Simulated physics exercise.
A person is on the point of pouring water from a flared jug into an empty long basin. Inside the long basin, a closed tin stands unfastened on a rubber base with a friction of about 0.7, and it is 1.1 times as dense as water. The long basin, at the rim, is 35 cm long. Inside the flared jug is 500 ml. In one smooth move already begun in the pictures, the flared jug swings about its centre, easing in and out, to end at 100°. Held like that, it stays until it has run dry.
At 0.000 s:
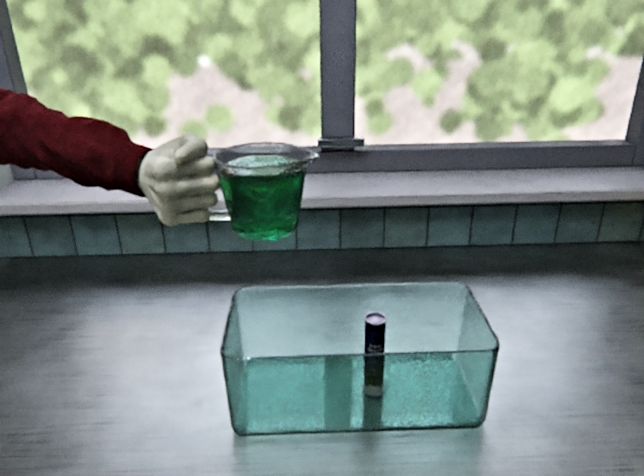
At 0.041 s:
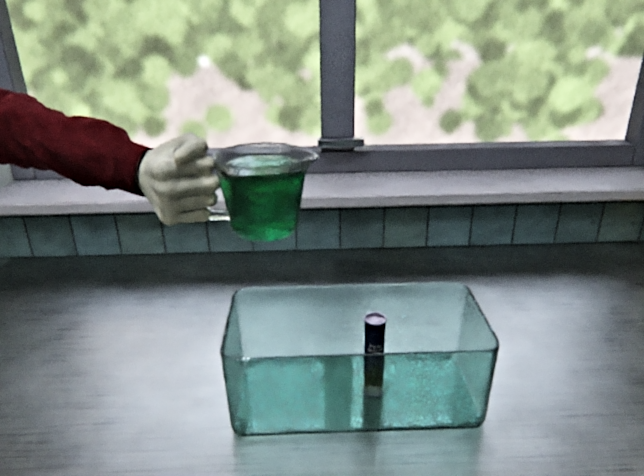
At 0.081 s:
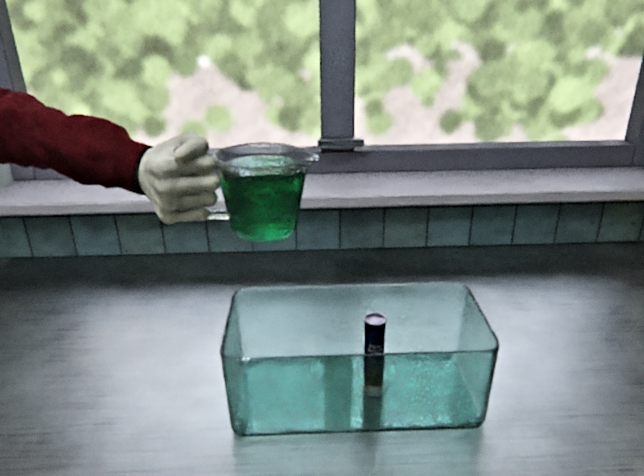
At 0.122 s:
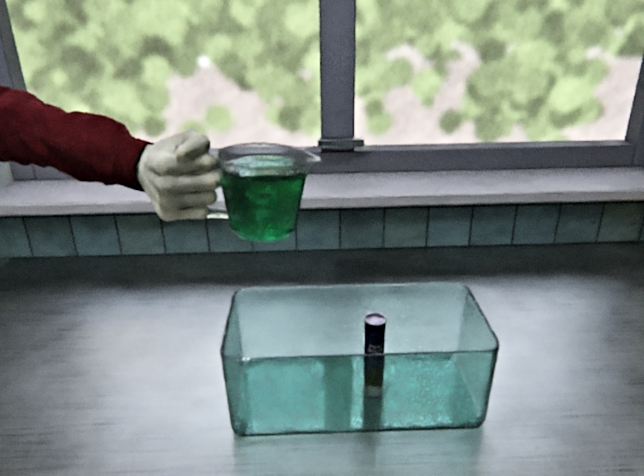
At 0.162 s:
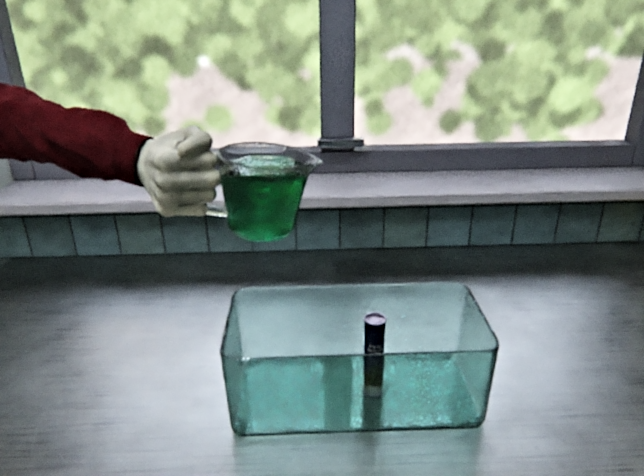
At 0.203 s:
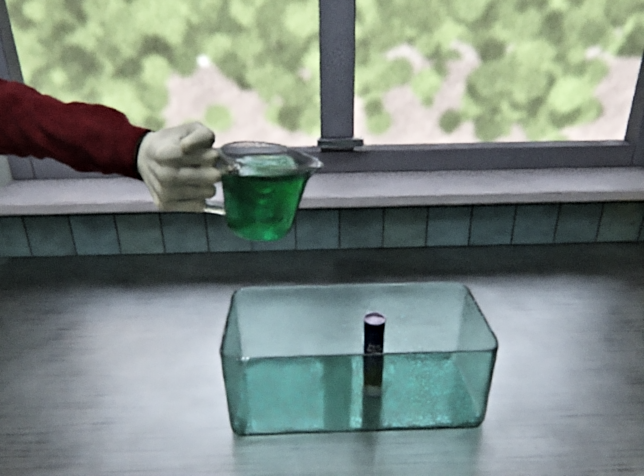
A hand in a pale glove, its arm in a dark red sleeve, reaches in from the left and holds a clear flared jug of green liquid above a grey counter, seen from slightly above. Below sits a long, clear teal-tinted basin with a small dark upright tin, before a tiled ledge and a window onto blurred greenery. The jug tilts slightly, its right side dipping, while the camera stays still.
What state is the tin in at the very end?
The tin is on its side.
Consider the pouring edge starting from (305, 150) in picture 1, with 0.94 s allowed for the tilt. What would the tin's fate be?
Then the tin comes down.
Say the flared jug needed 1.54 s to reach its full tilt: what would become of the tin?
In that case the tin overturns.
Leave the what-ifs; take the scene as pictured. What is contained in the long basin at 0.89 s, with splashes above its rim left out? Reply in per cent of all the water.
That comes to about 60 percent.
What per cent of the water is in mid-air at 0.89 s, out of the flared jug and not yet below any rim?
Roughly 24 %.
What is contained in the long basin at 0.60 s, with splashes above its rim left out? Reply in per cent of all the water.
Around 4 percent.
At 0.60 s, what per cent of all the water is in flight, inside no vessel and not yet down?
It comes to roughly 24 per cent.
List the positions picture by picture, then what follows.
It leans 0°; its right rim is at (319, 155); the water meets the walls at (220, 167) and (306, 164); the long basin's rim runs from (228, 321) to (482, 314); the tin's top is at (375, 321), in the first frame.
It leans 0°; its right rim is at (319, 155); the water meets the walls at (220, 166) and (305, 164), in the second frame.
It leans 2°; its right rim is at (320, 157); the water meets the walls at (221, 165) and (306, 165), in the third frame.
It leans 3°; its right rim is at (321, 159); the water meets the walls at (222, 166) and (306, 166), in the fourth frame.
It leans 6°; its right rim is at (322, 161); the water meets the walls at (224, 165) and (308, 166), in the fifth frame.
It leans 9°; its right rim is at (324, 164); the water meets the walls at (224, 166) and (310, 167), in the sixth frame.
After 0.60 s the tilt is 63° and 71 per cent is still to pour; the tin stands where it began.
After 0.89 s the tilt is 96° and 16 per cent is still to pour; the tin stands where it began.
After 1.19 s the tilt is 100° and 0 per cent is still to pour; the tin lies on its side.
After 1.52 s the tilt is 100° and 0 per cent is still to pour; the tin lies on its side.
In the end the tin lies on its side.
